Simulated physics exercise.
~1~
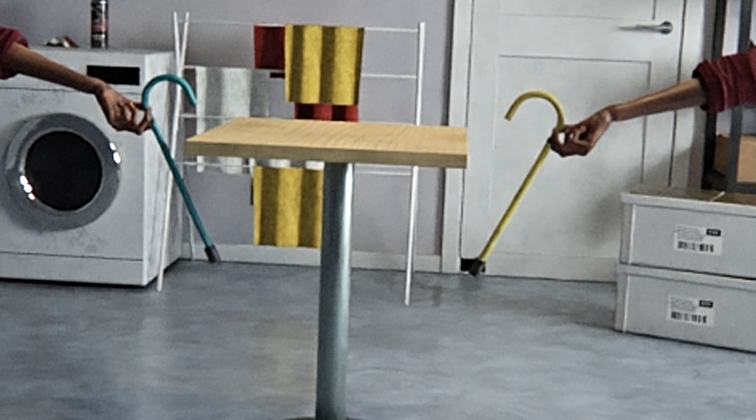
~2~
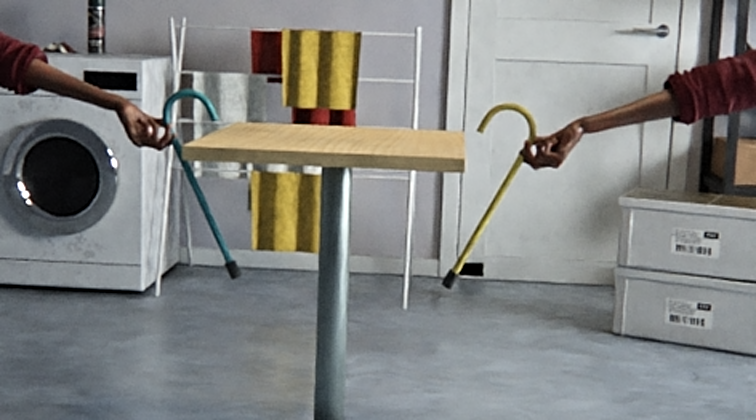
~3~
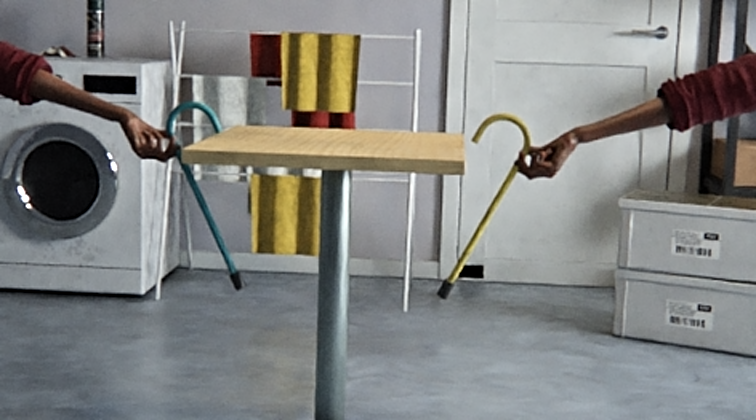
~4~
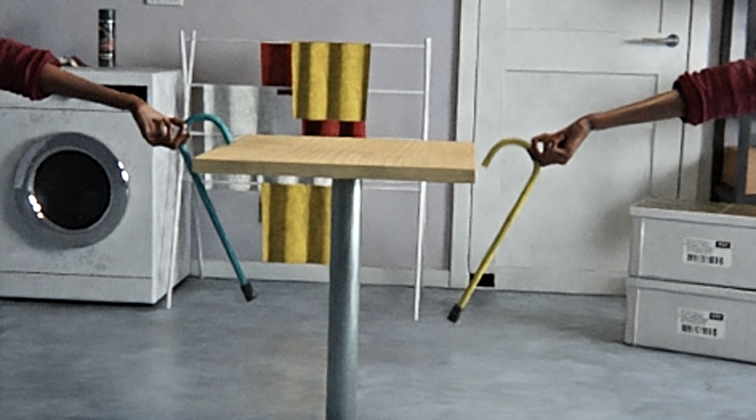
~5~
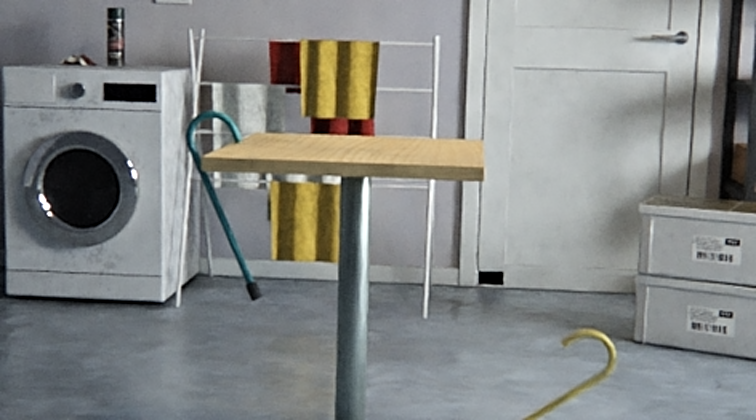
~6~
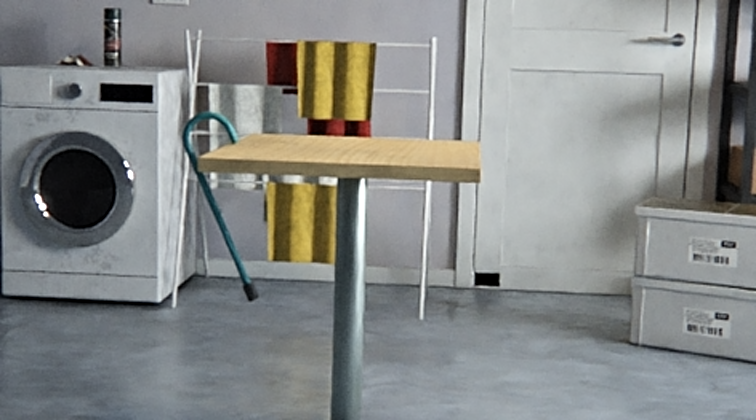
Two hands in dark red sleeves reach in from either side of a laundry room, seen from the front by a slightly swaying camera. The left holds a turquoise cane and the right a yellow one, with a light wooden table on a grey post between them, a white washing machine and drying rack behind, and white boxes at right. Both hands bring the canes in toward the table's edges, then lower them slightly. They let go and withdraw. The yellow cane drops past the right edge and out of sight below, while the turquoise cane stays hooked on the left edge.
